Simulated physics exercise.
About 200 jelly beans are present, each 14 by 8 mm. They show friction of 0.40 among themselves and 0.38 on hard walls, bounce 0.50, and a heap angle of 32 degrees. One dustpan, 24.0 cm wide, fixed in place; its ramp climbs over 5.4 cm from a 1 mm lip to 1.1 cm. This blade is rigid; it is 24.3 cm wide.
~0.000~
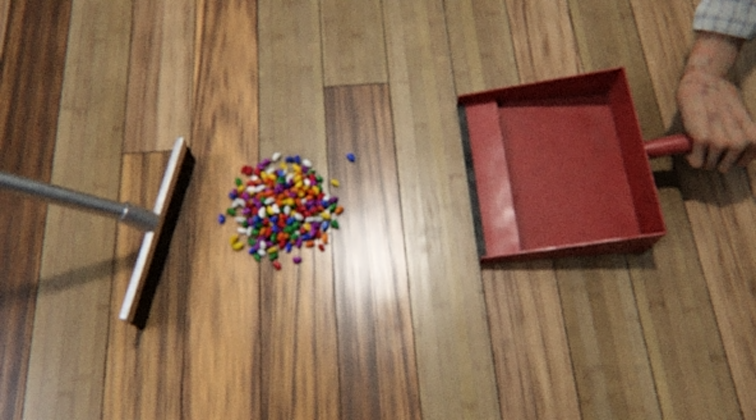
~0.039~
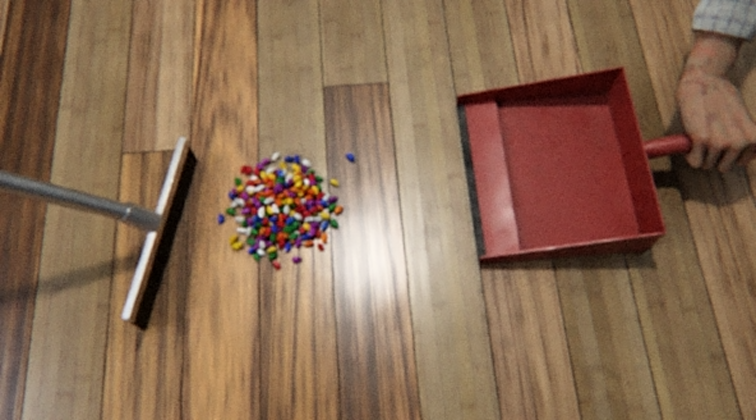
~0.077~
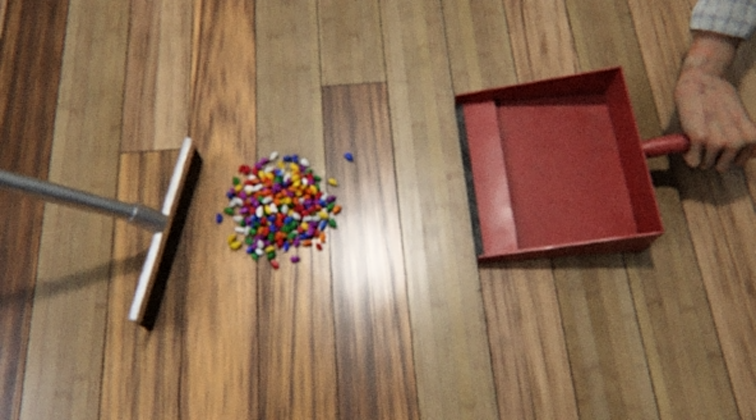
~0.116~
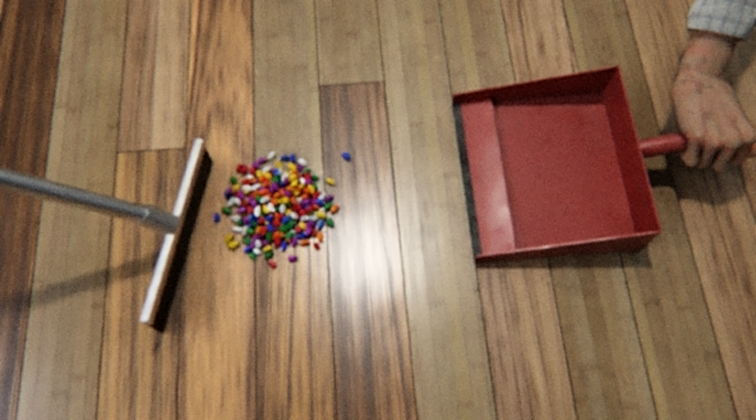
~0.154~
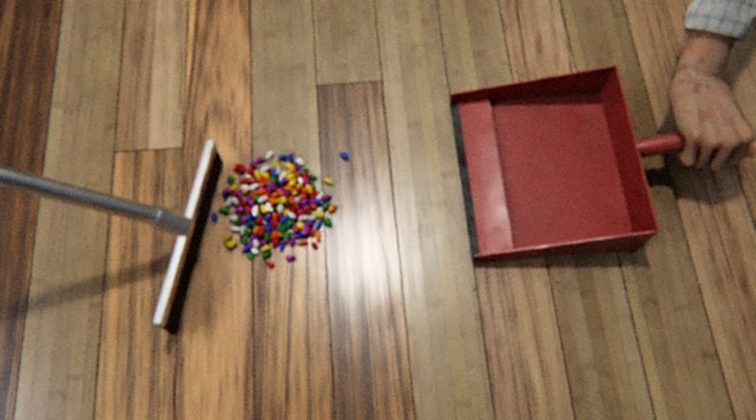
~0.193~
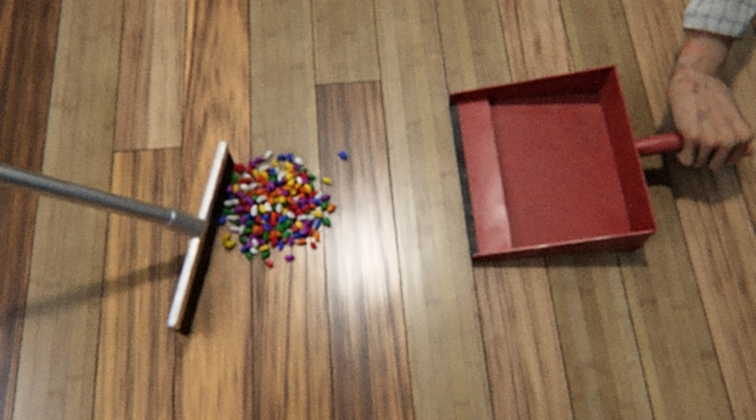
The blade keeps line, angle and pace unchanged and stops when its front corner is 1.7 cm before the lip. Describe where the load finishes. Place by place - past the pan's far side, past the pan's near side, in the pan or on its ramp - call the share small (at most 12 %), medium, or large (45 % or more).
Past the pan's far side - small, past the pan's near side - medium, in the pan or on its ramp - medium.
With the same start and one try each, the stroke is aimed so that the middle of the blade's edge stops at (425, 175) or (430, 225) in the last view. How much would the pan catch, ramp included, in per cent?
First try around 15 %, second try around 30 %.
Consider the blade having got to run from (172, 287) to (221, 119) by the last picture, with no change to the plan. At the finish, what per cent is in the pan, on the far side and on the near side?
Pan: 0, far side: 5, near side: 5.
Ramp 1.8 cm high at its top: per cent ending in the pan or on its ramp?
In that case some 20 per cent.
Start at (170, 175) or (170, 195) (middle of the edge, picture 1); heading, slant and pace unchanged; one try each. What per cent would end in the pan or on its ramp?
Around 15 percent, then around 25 percent.
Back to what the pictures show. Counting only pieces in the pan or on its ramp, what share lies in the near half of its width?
Something like 100 per cent of the catch.
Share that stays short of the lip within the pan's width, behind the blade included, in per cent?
Some 50 per cent end up there.
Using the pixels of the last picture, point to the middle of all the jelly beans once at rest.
Est. centre at rest: (460, 227) px.
After 0.50 s, middle of the blade 20 cm from the lip; 0 % over the lip, far side 0 %, near side 10 %.
After 0.70 s, middle of the blade 10 cm from the lip; 0 % over the lip, far side 0 %, near side 15 %.
Then, at 1.02 s, middle of the blade 5 cm from the lip; 25 % over the lip, far side 0 %, near side 25 %.
By 2.6 s all is still; far side 0 %, near side 25 %, pan 25 %, in front of the lip or behind the blade 50 %.
